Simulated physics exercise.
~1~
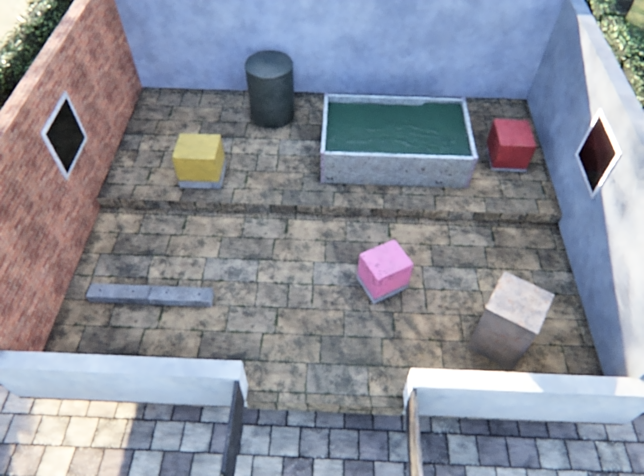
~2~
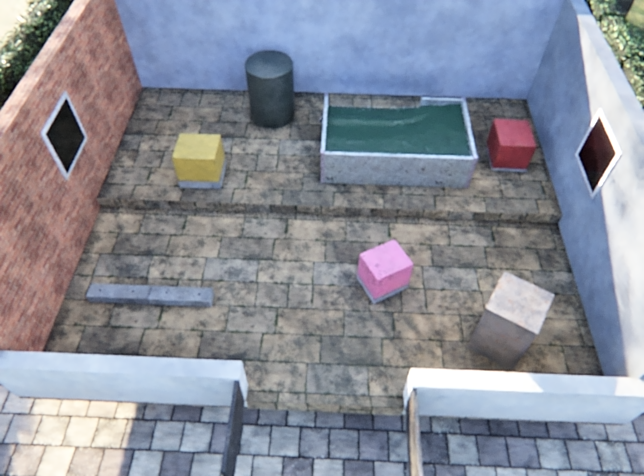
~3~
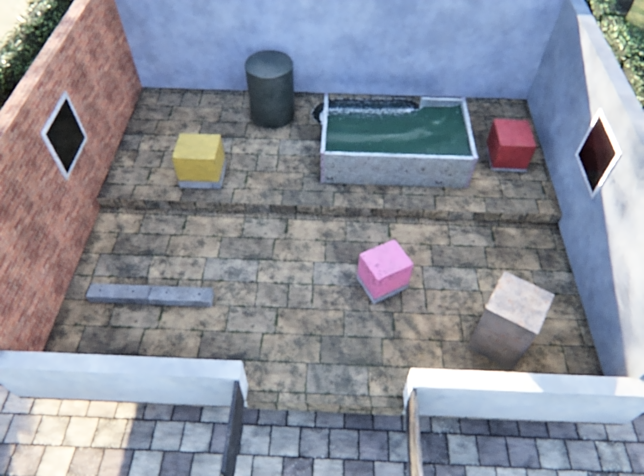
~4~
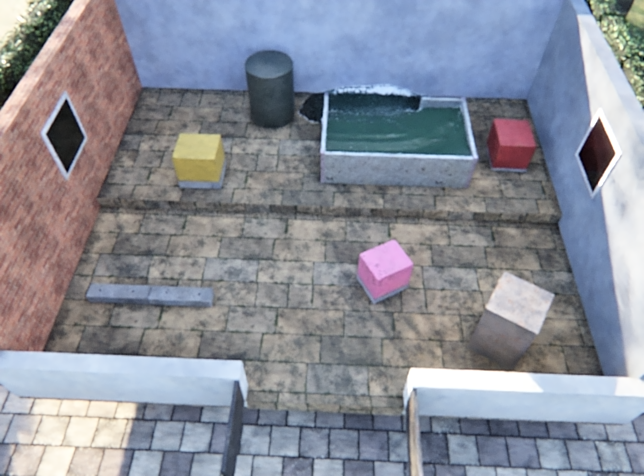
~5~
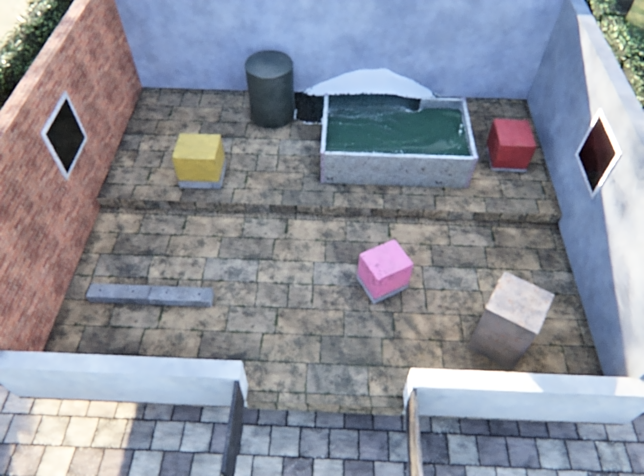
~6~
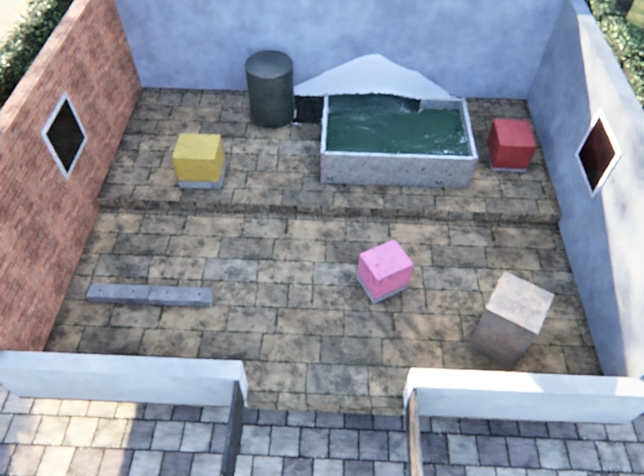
A rectangular stone tank of dark green water stands near the back wall of a paved, two-level walled yard, seen from above at a fixed angle. A dark green cylinder and a yellow crate stand to its left, a red crate to its right, and pink and brownish crates below. The water ripples and pours out on the tank's far side, spreading behind it in a dark and white patch.
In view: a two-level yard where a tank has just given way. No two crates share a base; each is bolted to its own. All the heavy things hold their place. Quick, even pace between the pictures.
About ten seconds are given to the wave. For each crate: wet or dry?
The pink crate is out of reach, the yellow crate is out of reach, the red crate is within reach.
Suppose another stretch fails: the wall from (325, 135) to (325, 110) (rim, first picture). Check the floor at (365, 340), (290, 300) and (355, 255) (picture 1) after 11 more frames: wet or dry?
One by one, they turn out not soaked, not soaked and not soaked.
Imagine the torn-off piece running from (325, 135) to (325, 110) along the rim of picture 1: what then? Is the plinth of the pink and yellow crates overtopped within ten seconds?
The pink crate is left dry, the yellow crate is flooded.
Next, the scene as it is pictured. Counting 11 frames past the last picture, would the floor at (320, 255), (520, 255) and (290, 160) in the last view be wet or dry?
Status by point, in sequence: Unwetted; unwetted; waterlogged.
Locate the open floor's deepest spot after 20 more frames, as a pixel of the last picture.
Deepest point: Roughly (502, 117).
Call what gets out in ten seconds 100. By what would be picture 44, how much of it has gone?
Note - share reached: 20 %.
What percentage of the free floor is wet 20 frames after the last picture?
About 50 %.
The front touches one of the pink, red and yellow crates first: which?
I'd go with the red crate.
A moment on, water covers 10 % of the floor; the pink crate not reached, the yellow crate not reached, the red crate not reached.
Next, water covers 25 % of the floor; the pink crate not reached, the yellow crate not reached, the red crate water round its plinth.
Then, water covers 50 % of the floor; the pink crate not reached, the yellow crate water round its plinth, the red crate water round its plinth.
Later, water covers 75 % of the floor; the pink crate water round its plinth, the yellow crate water round its plinth, the red crate water round its plinth.
In the end, water covers 85 % of the floor; the pink crate stayed above the water, the yellow crate stayed above the water, the red crate was topped.
